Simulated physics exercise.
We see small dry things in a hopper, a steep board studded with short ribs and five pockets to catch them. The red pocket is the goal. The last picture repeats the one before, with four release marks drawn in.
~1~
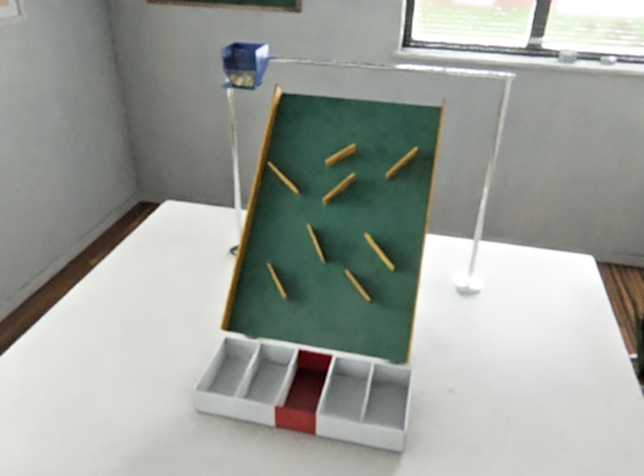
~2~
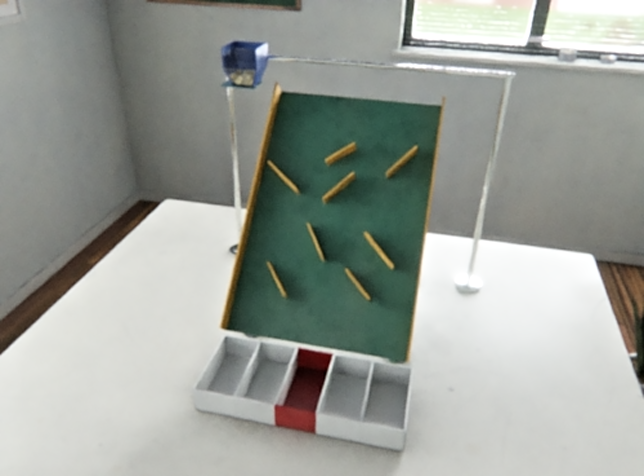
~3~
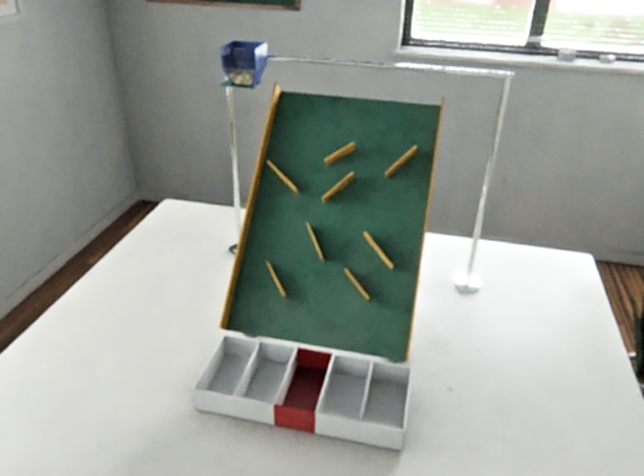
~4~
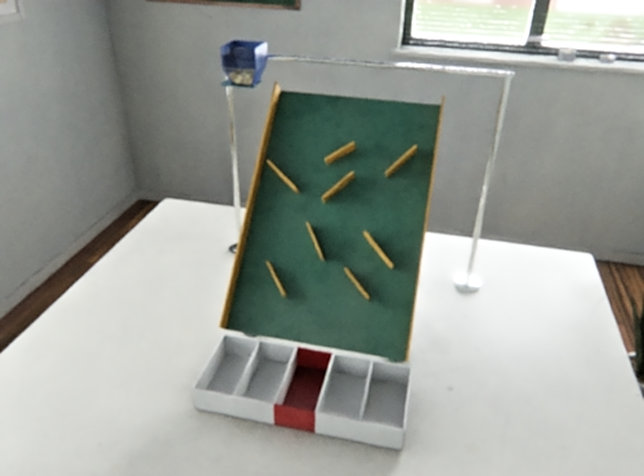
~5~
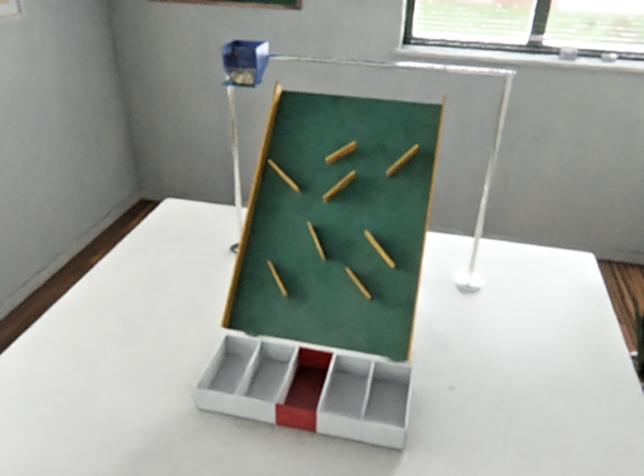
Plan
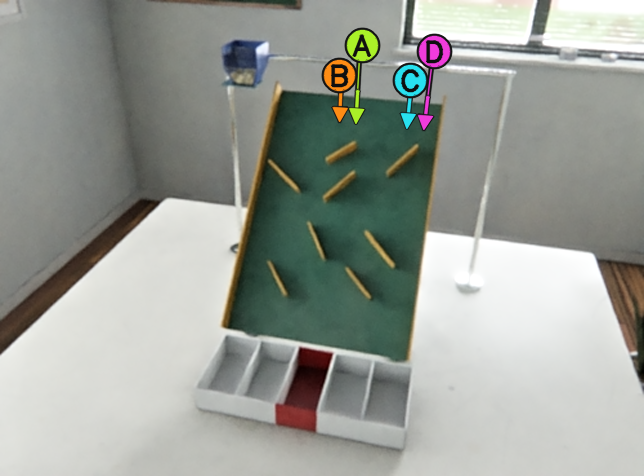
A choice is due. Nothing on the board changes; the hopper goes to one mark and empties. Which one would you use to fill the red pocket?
Take C.
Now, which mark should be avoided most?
Here it is mark D.
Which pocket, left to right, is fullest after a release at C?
The third.
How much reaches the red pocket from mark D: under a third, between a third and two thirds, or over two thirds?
Under a third.
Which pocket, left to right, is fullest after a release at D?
It is the fifth one.
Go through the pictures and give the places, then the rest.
In the first frame, hopper (247, 80), soya beans, door shut.
In the second frame, ribs (326, 160) to (355, 143), (387, 173) to (417, 146), (268, 161) to (297, 189).
In the third frame, ribs (322, 198) to (353, 172), (307, 223) to (322, 258), (364, 232) to (392, 266).
In the fourth frame, ribs (267, 261) to (284, 295), (345, 268) to (369, 298).
In the fifth frame, red pocket (296, 416), number 3 of 5 from the left.
On the marked copy, mark A meets the board at (356, 118); mark B meets the board at (339, 116); mark C meets the board at (407, 123); mark D meets the board at (424, 124).
Choosing A, roughly a third in the red pocket, roughly half in other pockets, about a tenth outside the box.
Choosing B, roughly half in the red pocket, roughly half in other pockets.
Choosing C, roughly two thirds in the red pocket, roughly a third in other pockets.
Choosing D, roughly a quarter in the red pocket, the larger part in other pockets, just a few outside the box.
